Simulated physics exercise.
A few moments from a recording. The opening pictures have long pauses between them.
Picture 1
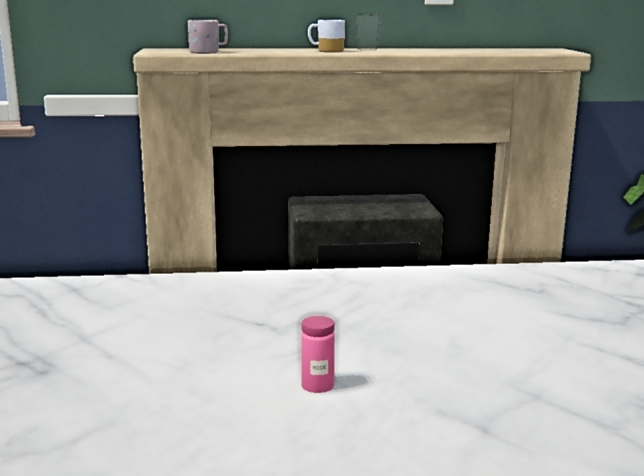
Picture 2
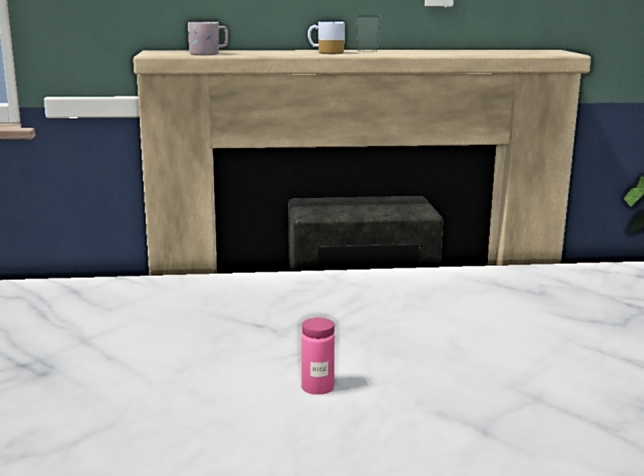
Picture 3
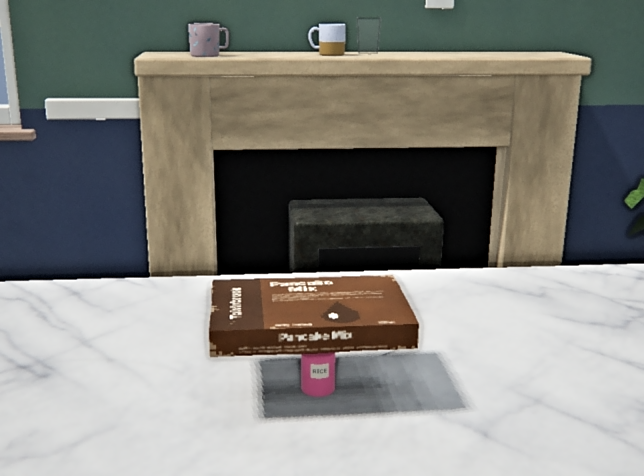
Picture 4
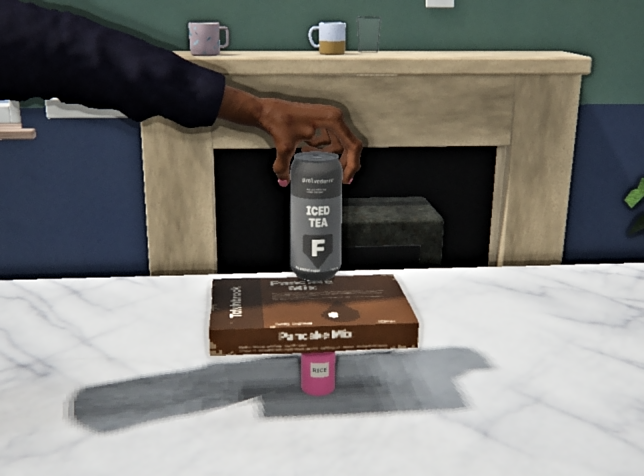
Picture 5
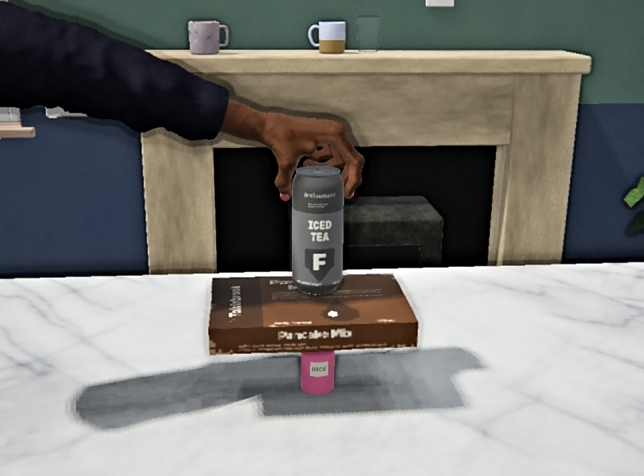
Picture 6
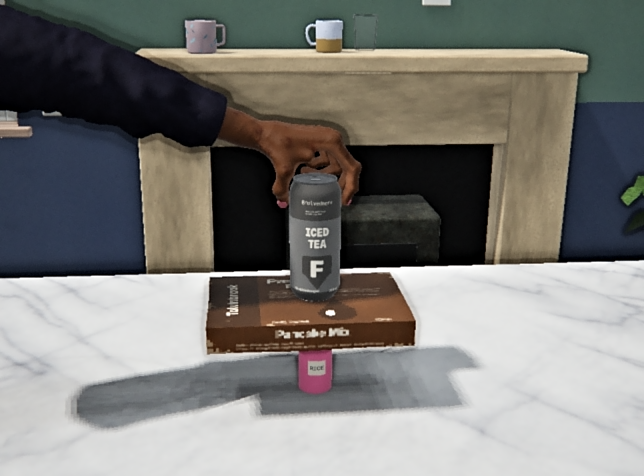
A brown box of pancake mix appears lying flat on top of a small pink jar that at first stands alone on a white marble surface. Then a hand reaches in from the left holding a grey can of iced tea upright and lowers it slightly onto the box, keeping its grip.
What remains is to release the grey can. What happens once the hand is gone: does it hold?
It will stand firm.
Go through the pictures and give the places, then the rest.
In the first picture, the last thing is not in view yet.
In the second picture, the last thing is not in view yet.
In the third picture, the last thing is not in view yet; brown packet (309, 312).
In the fourth picture, coming down; grey can (316, 217); brown packet (309, 311).
In the fifth picture, coming down; grey can (318, 231); brown packet (309, 310).
In the sixth picture, in place under the hand; grey can (315, 237); brown packet (306, 309).
Then, 0.20 s past the last view, nothing moves.
Then, 0.40 s past the last view, grey can resting near (315, 238).
Finally, all 3 still in place. Final places as the last picture's camera would see them, grey can near (315, 238). The stack keeps its balance.
